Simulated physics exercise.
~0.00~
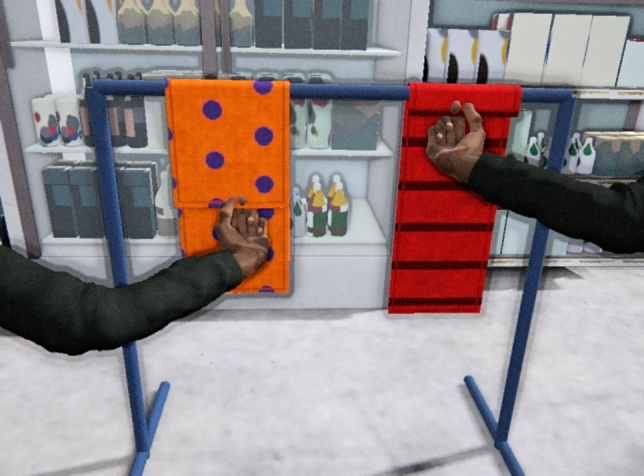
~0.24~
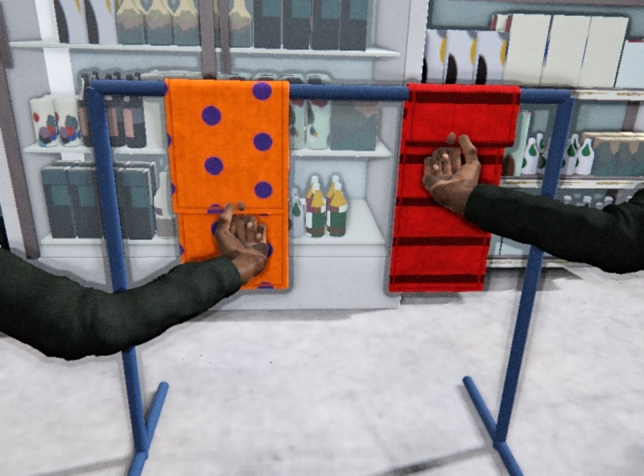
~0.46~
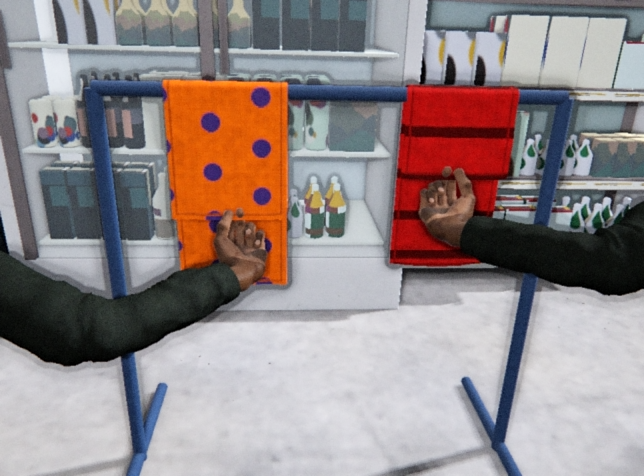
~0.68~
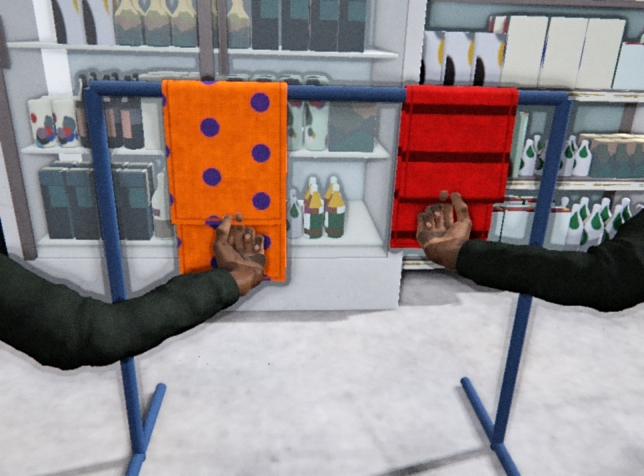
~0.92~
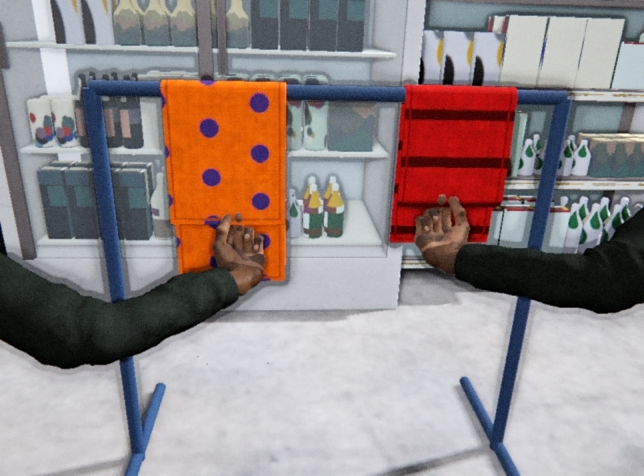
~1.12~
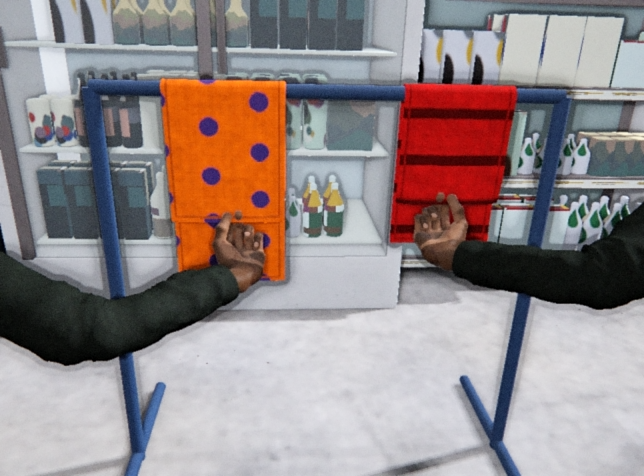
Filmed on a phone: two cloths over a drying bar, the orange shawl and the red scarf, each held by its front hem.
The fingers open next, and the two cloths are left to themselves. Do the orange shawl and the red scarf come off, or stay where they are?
Result: The orange shawl stays where it is, the red scarf stays where it is.
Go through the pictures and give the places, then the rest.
The first frame shows shawl front hem (261, 201), back hem (263, 287); scarf front hem (437, 108), back hem (412, 308).
The second frame shows shawl front hem (260, 207); scarf front hem (433, 139).
The third frame shows shawl front hem (259, 213); scarf front hem (429, 172).
The fourth frame shows shawl front hem (258, 218); scarf front hem (426, 196).
The fifth frame shows shawl front hem (257, 218); scarf front hem (424, 200).
The sixth frame shows shawl front hem (257, 216), back hem (259, 275), front over half the back; scarf front hem (423, 198), back hem (415, 236), front over half the back.
After 1.88 s, shawl still hanging; scarf still hanging.
At rest, shawl still hanging; scarf still hanging. The orange shawl keeps its place and the red scarf stays on.
